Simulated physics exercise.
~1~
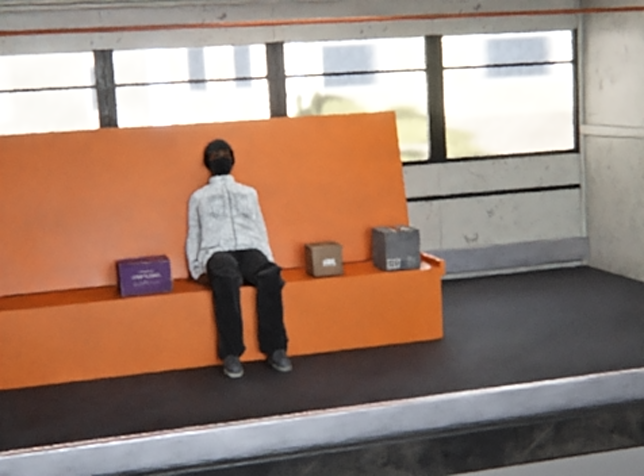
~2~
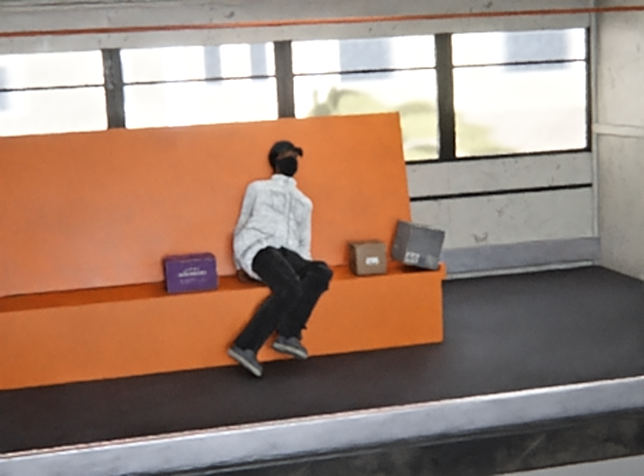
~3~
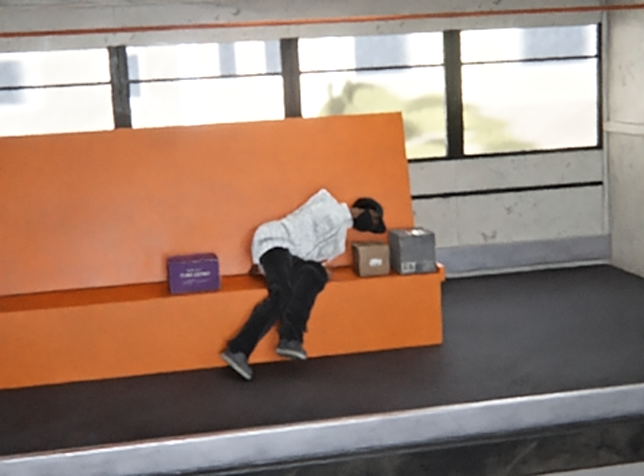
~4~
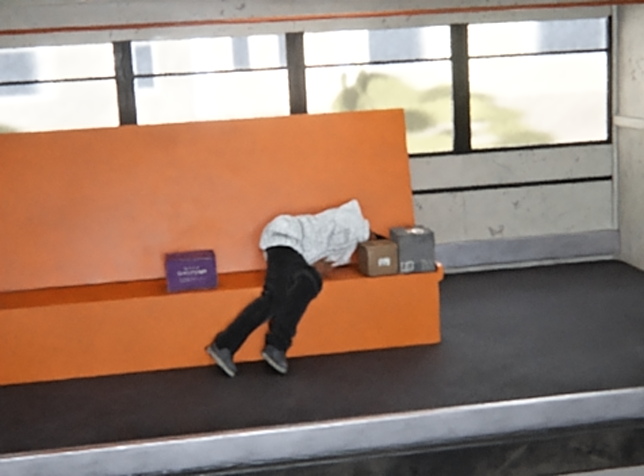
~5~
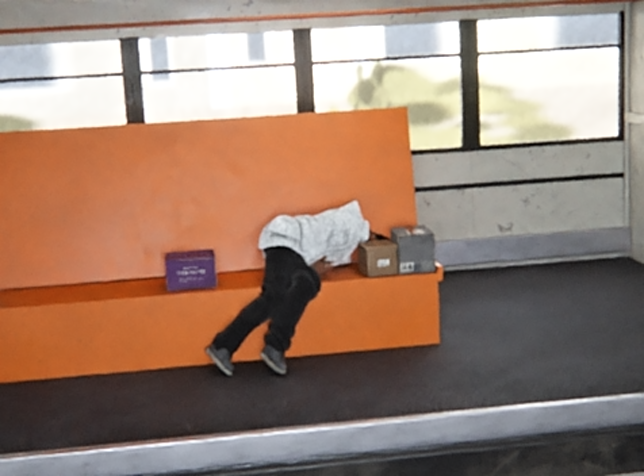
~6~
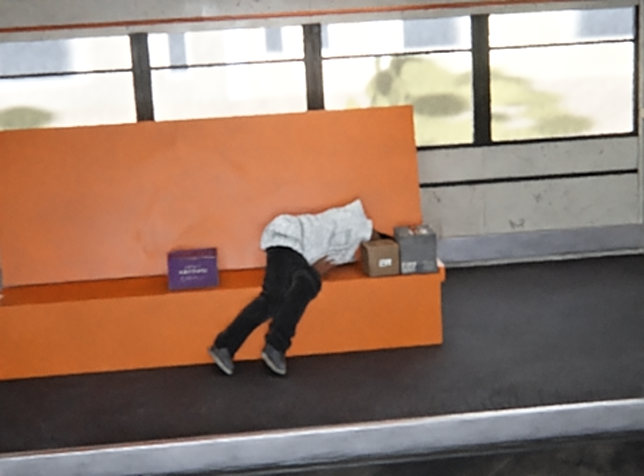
Inside a pale train carriage with a row of windows, seen from the front and slightly above, a long orange bench stands on a dark floor. A person in a whitish shirt, black trousers and dark cap sits slumped on it, with a purple box to the left and a brown box and a grey box to the right. The sitter and boxes shift rightward, and the grey box tips. The person then topples right, head toward the brown box, as the grey one settles upright. Finally the sleeper lies folded sideways, hips on the seat, and all three boxes remain on the bench.
